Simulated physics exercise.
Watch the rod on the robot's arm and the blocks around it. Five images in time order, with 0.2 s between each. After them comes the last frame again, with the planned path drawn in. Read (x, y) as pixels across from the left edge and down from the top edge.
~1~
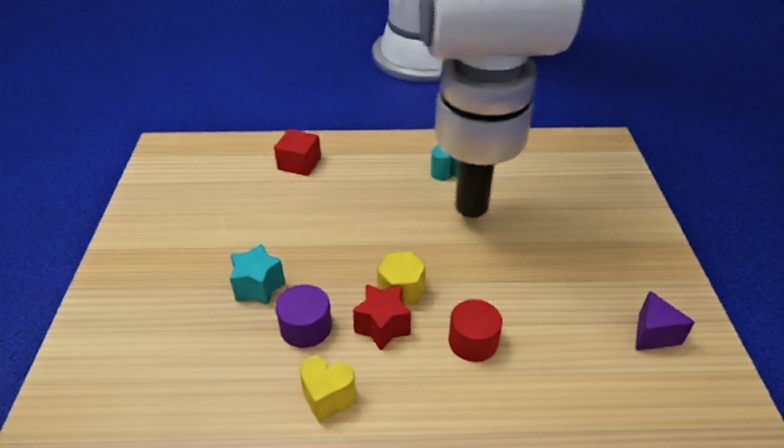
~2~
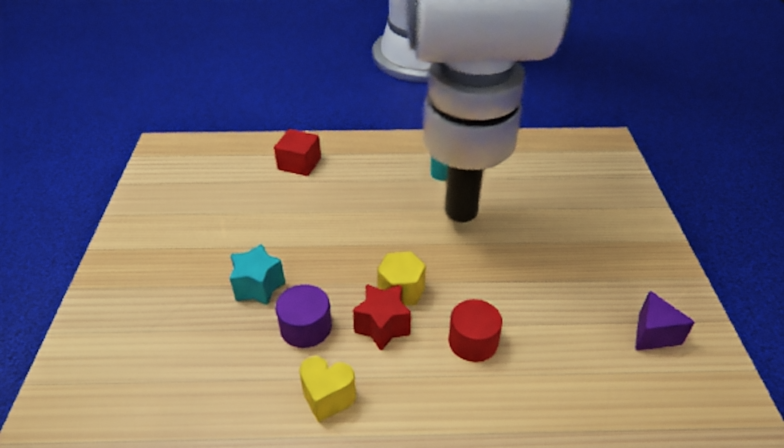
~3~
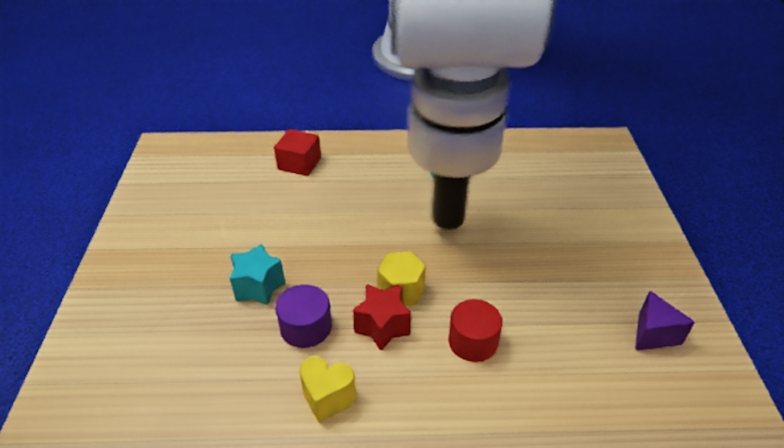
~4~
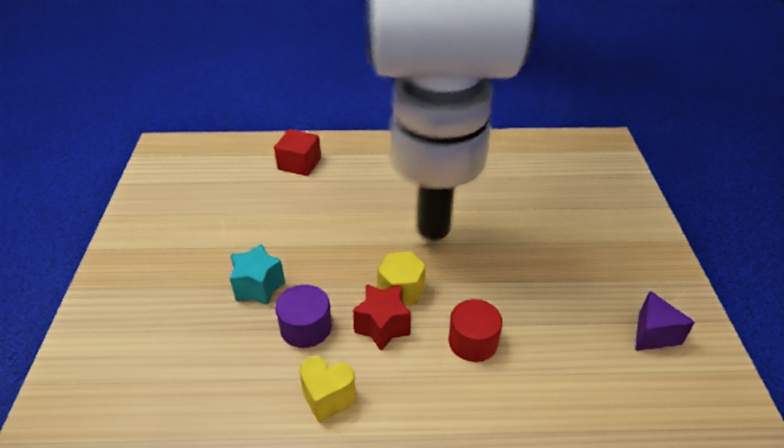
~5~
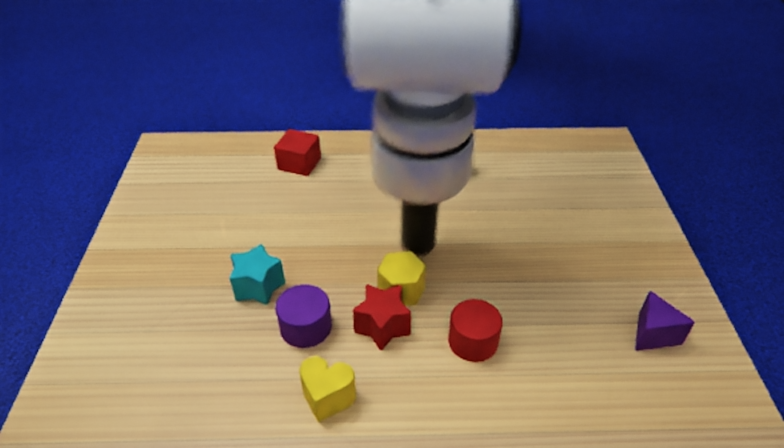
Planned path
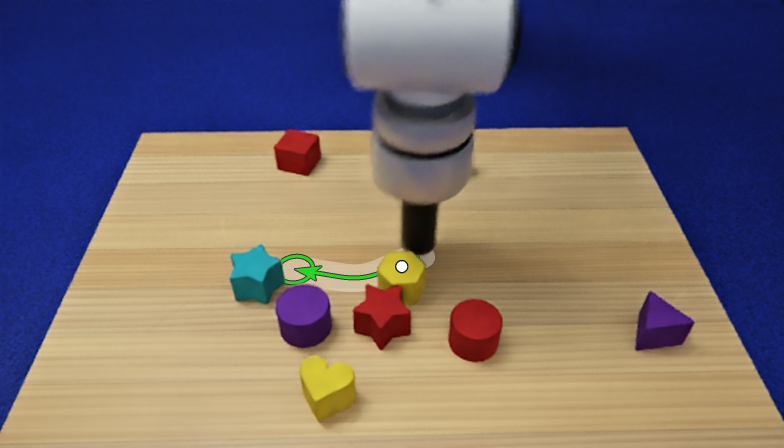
On a wooden board, a robot arm moves its black rod toward the still yellow hexagon.
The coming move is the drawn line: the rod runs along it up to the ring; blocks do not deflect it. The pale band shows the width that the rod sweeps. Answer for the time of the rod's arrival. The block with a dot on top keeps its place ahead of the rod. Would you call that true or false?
This is false.
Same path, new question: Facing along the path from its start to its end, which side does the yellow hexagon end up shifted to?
Its shift is leftward.
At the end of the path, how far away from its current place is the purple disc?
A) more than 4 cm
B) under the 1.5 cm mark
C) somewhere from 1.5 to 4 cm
I'll go with B - under the 1.5 cm mark.
The drawn path runs from (417, 256) through (380, 273) and (337, 276) to (295, 269); the dot is on the yellow hexagon.
One third of the way, rod at (380, 261); red star block at (383, 309), turned 20° clockwise; yellow hexagon at (398, 277), turned 15° anticlockwise.
Two thirds of the way, rod at (336, 264); red star block at (383, 309), turned 20° clockwise; yellow hexagon at (398, 277), turned 15° anticlockwise.
At the end, rod at (293, 257); turquoise star block not moved; purple disc not moved; red star block at (383, 309), turned 20° clockwise; yellow hexagon at (398, 277), turned 15° anticlockwise.
